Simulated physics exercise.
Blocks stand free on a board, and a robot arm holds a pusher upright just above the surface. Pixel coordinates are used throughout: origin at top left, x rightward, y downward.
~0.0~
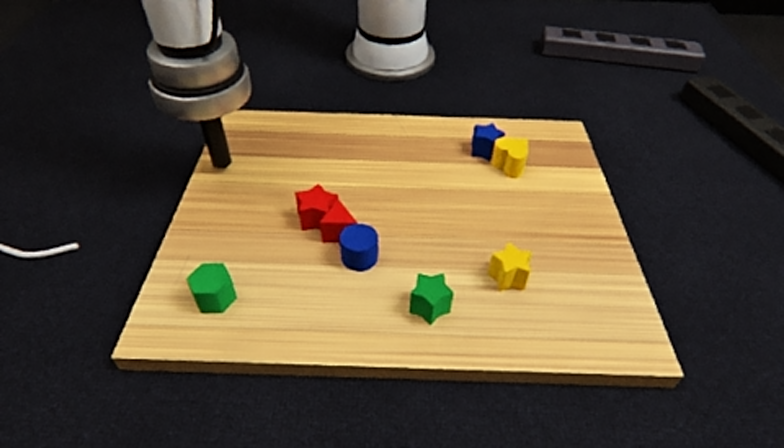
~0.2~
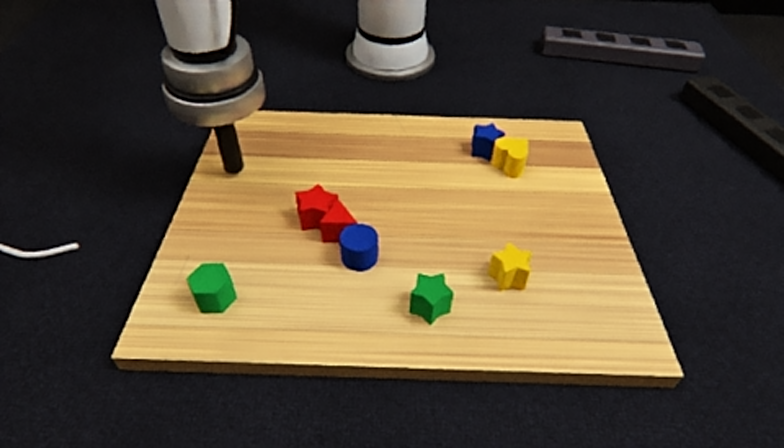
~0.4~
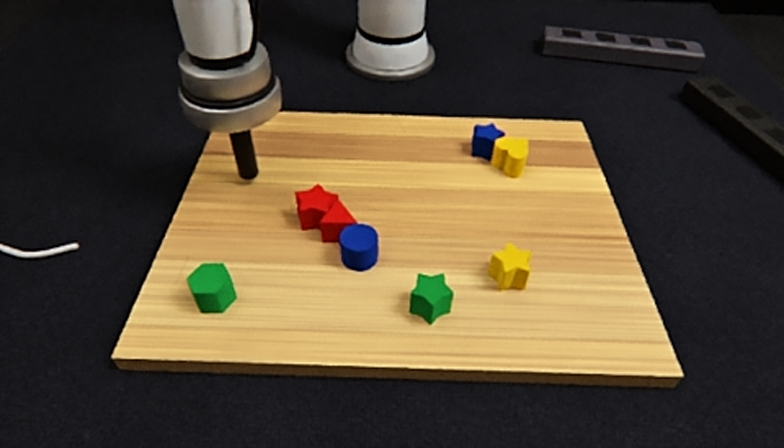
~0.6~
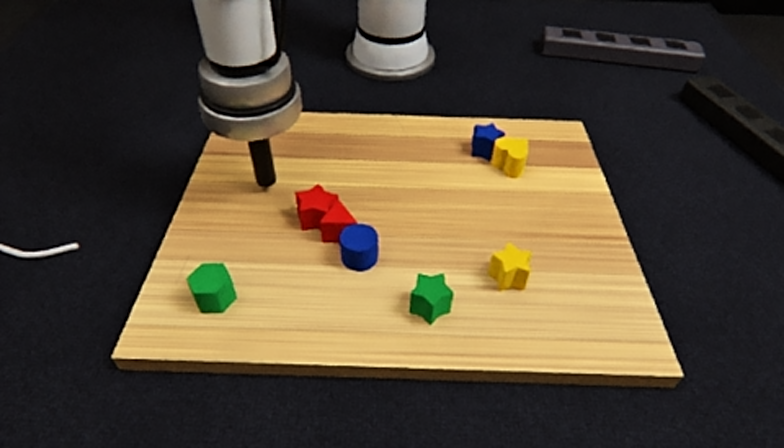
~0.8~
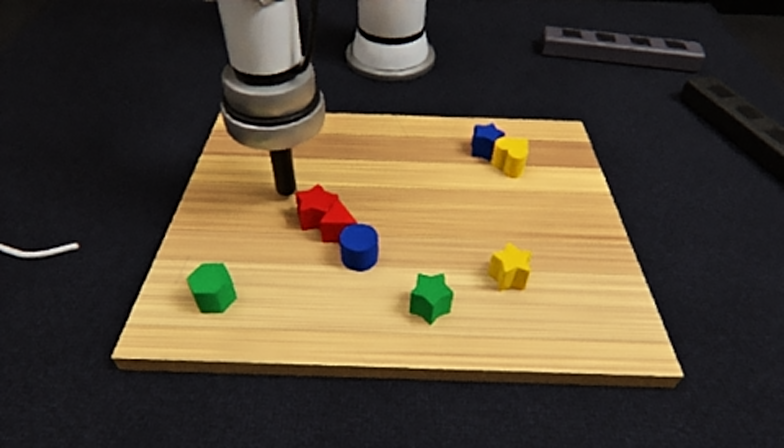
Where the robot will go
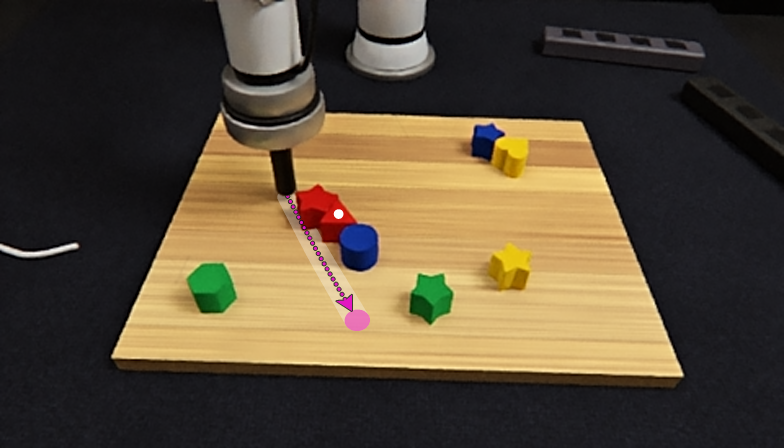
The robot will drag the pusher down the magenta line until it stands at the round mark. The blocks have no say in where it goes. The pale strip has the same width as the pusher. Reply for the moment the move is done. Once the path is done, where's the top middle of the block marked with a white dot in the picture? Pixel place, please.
If I read the scene right, the answer is (371, 212).
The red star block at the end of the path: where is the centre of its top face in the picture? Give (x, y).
I'd say the red star block ends with its top centre at (337, 216).
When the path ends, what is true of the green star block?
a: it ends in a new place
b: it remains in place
b (it remains in place)
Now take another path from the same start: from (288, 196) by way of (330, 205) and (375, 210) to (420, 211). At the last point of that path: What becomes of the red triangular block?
Here the red triangular block moves off its spot.
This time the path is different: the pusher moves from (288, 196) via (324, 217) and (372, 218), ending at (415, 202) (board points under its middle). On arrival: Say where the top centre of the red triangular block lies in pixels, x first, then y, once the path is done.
The middle of its upper face should be somewhere near (389, 232).
Path on the board, straight from (288, 196) to (357, 320); the dot is on the red triangular block.
On the path given first. One third of the way, pusher (306, 227); red star block (332, 211), turned 55° anticlockwise; red triangular block (366, 214).
Two thirds of the way, pusher (330, 268); red star block (337, 216), turned 100° anticlockwise; red triangular block (371, 212), turned 15° anticlockwise; blue disc (363, 238).
At the end, pusher (357, 314); red star block (337, 216), turned 100° anticlockwise; red triangular block (371, 212), turned 15° anticlockwise; blue disc (363, 238); green star block in place.
